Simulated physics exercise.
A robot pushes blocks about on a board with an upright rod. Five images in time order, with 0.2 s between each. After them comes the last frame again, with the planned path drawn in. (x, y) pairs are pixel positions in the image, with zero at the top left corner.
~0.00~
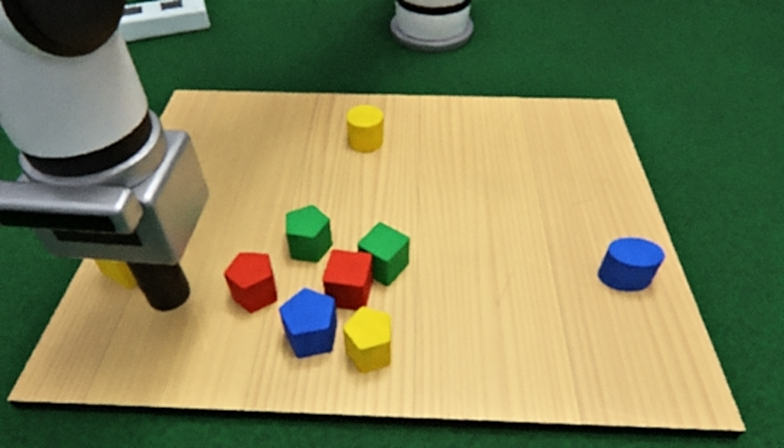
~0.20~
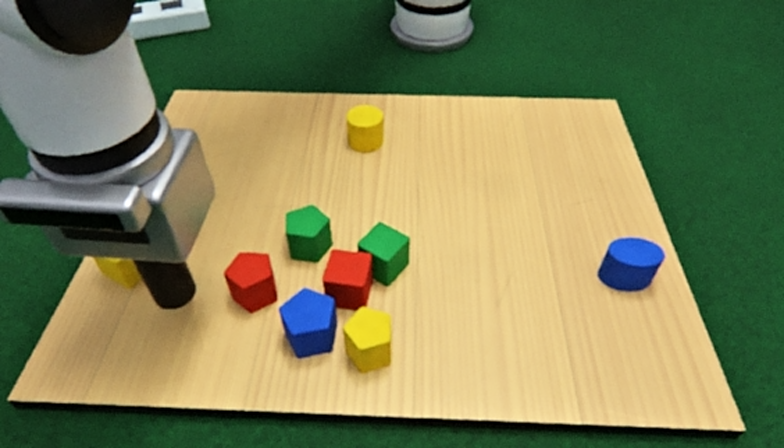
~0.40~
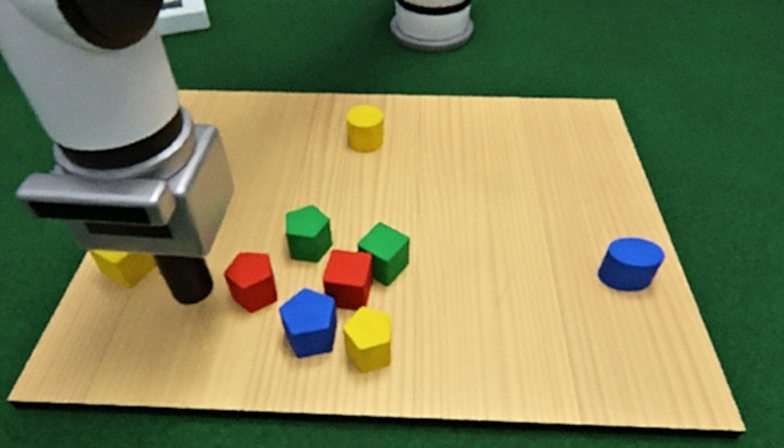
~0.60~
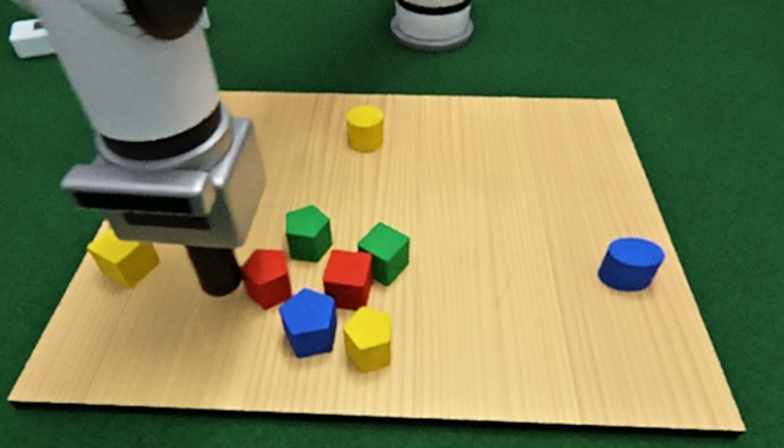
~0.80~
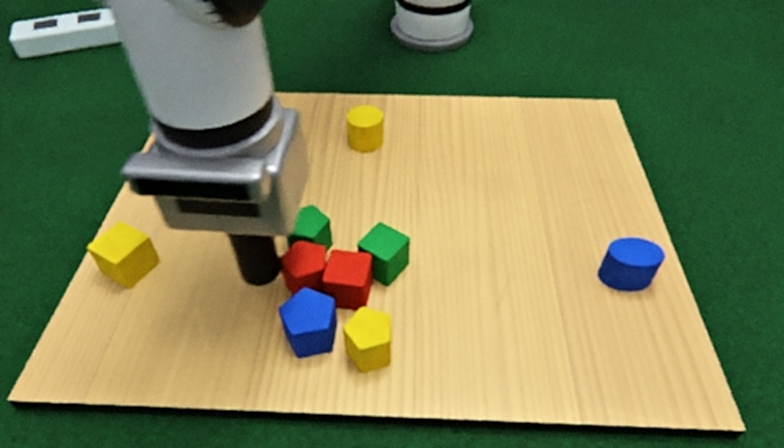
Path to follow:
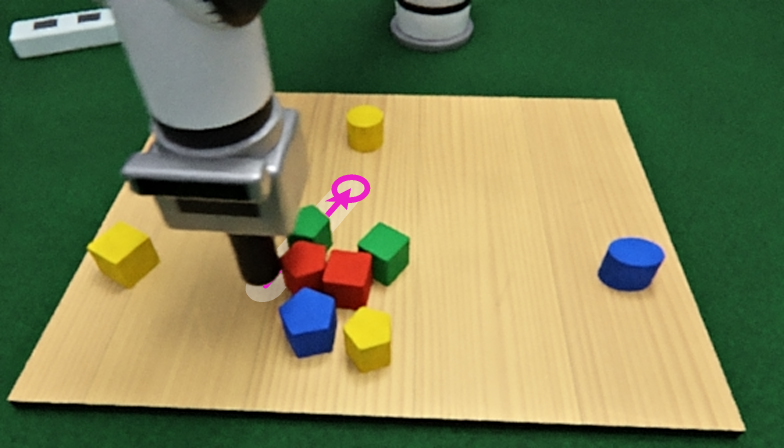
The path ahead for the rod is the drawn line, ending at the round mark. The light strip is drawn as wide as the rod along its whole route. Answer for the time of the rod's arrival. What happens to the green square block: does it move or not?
When the path is over, the green square block is still on its spot.
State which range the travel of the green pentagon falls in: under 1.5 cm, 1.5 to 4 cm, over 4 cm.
Once the path ends, it will sit over 4 cm from where it is now.
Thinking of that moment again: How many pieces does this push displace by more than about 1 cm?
My answer is two.
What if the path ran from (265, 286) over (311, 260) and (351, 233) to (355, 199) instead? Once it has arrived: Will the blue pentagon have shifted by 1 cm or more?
Final answer: No.
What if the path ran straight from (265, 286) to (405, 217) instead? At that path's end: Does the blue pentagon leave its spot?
In short: No.
Path on the board, in a line from (265, 286) to (351, 188).
What follows on the original path. One third of the way, rod (294, 234); red pentagon (323, 240), turned 60° clockwise; green pentagon (324, 204), turned 25° anticlockwise; red square block (354, 268).
Two thirds of the way, rod (323, 202); red pentagon (324, 239), turned 65° clockwise; green pentagon (355, 177); red square block (354, 268).
At the end, rod (350, 173); red pentagon (324, 239), turned 65° clockwise; green pentagon (385, 158); red square block (354, 268); green square block in place.
